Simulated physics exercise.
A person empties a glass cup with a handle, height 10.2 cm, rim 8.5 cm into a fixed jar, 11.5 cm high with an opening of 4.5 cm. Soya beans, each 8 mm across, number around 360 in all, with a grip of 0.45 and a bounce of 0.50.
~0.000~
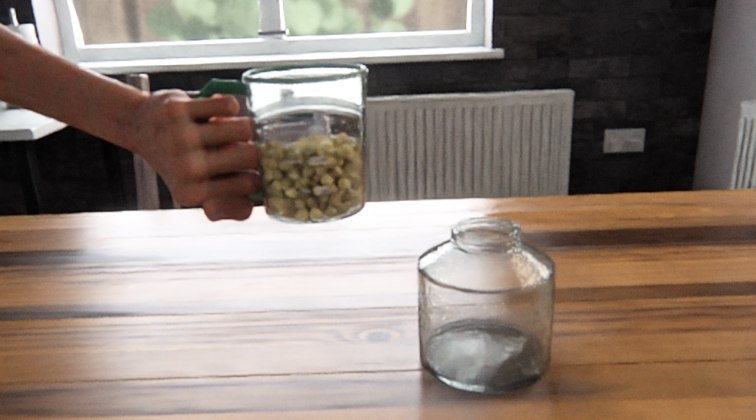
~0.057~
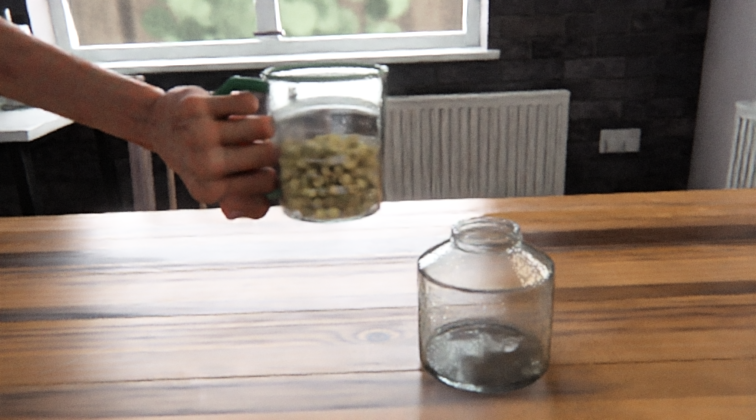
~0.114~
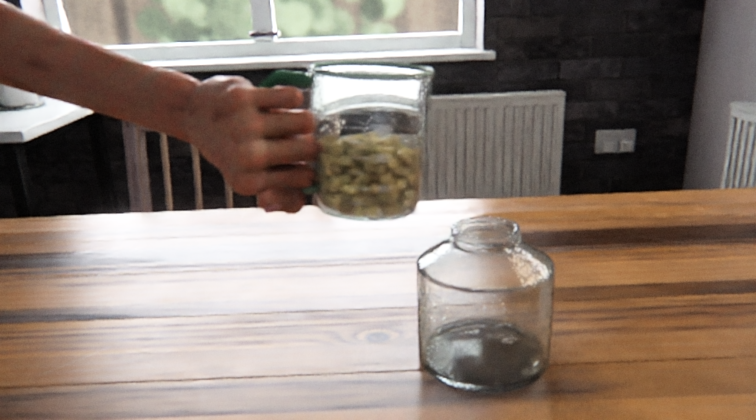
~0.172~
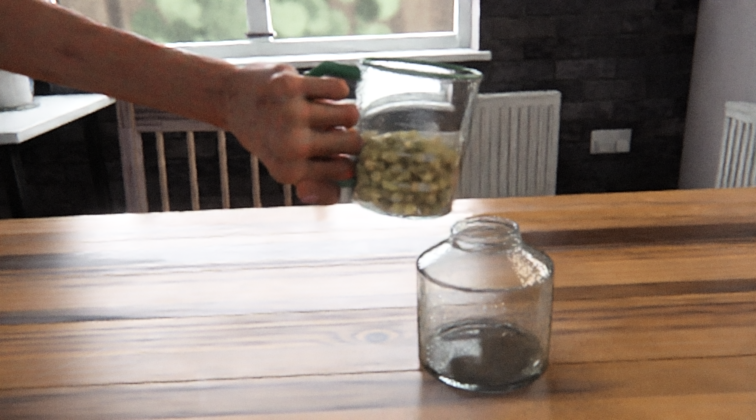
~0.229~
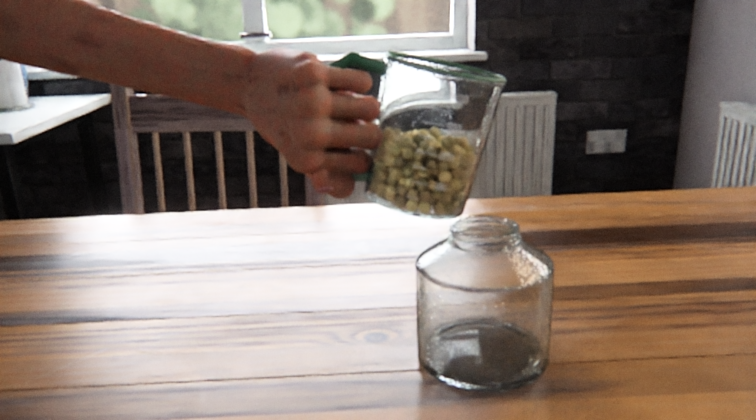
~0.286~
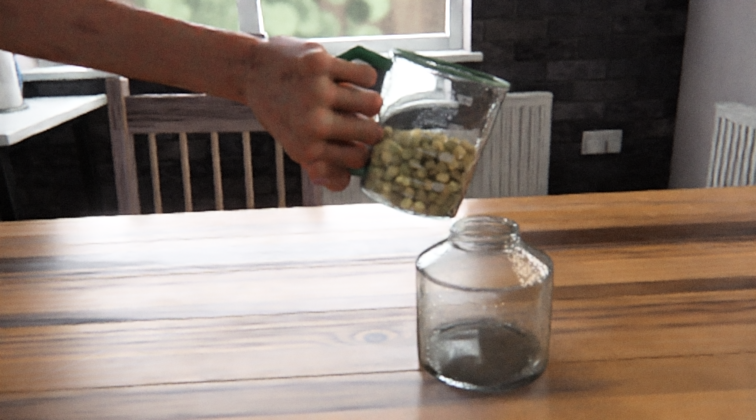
A hand reaching in from the left carries a clear glass cup, part filled with pale green and yellowish beans, rightward through the air and then tilts its rim gradually to the right above a jar. The empty, short-necked glass jar stands still on a striped brown wooden table. Seen from across the tabletop, the room has a window, white radiator and dark brick wall behind.
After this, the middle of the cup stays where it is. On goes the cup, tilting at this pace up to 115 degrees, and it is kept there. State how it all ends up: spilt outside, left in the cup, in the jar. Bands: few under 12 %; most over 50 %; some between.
Spilt outside: A part. Left in the cup: Very few. Jar: The larger part.
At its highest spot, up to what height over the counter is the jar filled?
Roughly 3.0 cm.
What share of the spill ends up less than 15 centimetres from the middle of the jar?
About 20 per cent.
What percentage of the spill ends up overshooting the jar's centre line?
I'd put it close to 100 per cent.
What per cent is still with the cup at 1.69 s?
About 25 percent of the load.
Then, at 0.85 s, tilt 64 degrees; the cup holds 100 %, the jar 0 %.
After 1.23 s, tilt 95 degrees; the cup holds 100 %, the jar 0 %.
Then, at 1.69 s, tilt 115 degrees; the cup holds 25 %, the jar 40 %.
At rest (2.7 s), spilt 35 %, still above 0 %, jar 65 %.
